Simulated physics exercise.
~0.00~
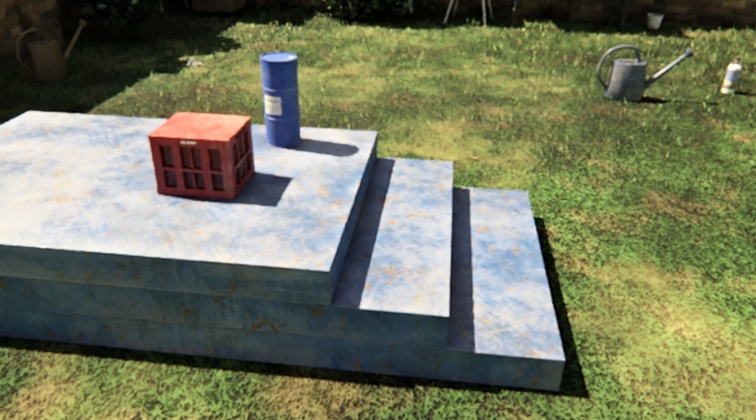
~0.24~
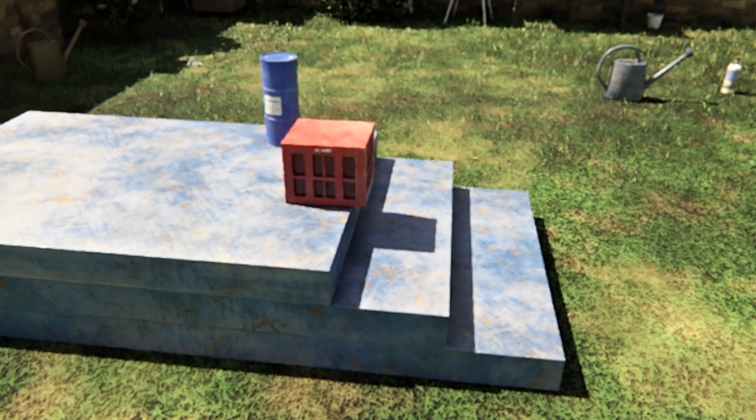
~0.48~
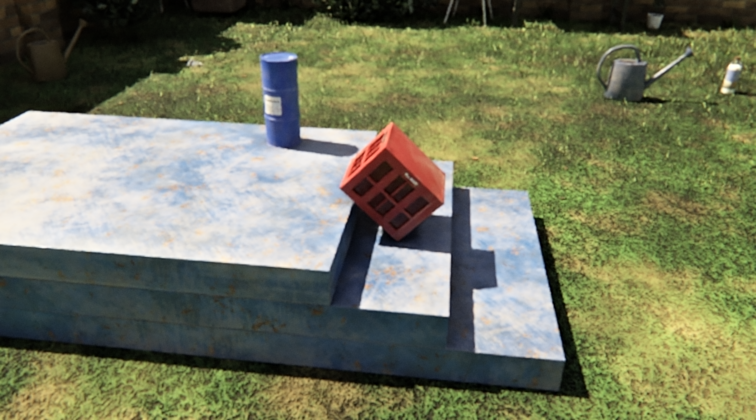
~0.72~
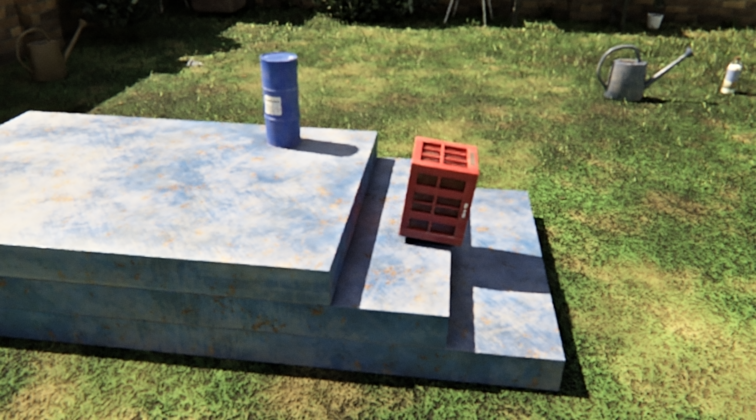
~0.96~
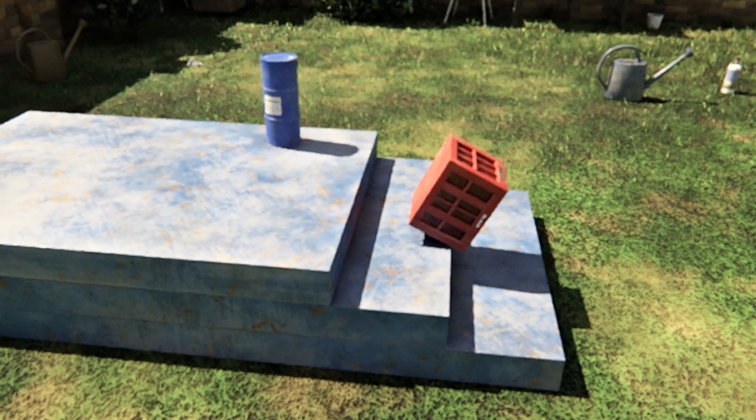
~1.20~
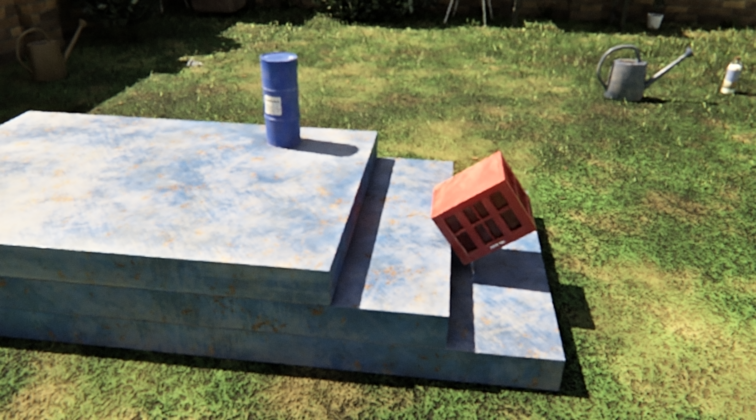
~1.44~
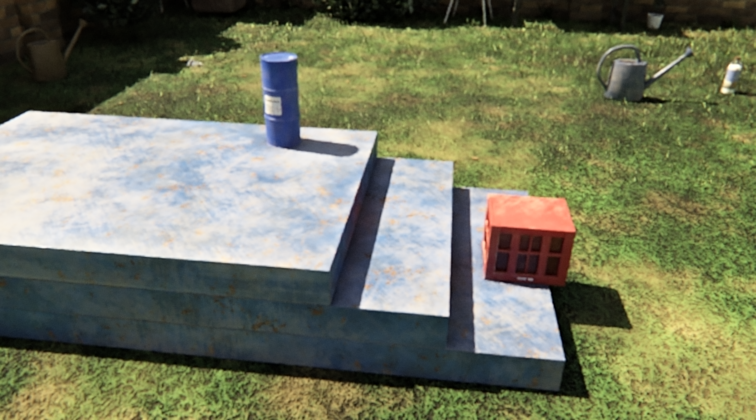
Blue-white steps on a lawn, a red crate sliding right past a blue canister, tumbling down and landing upside down partway.
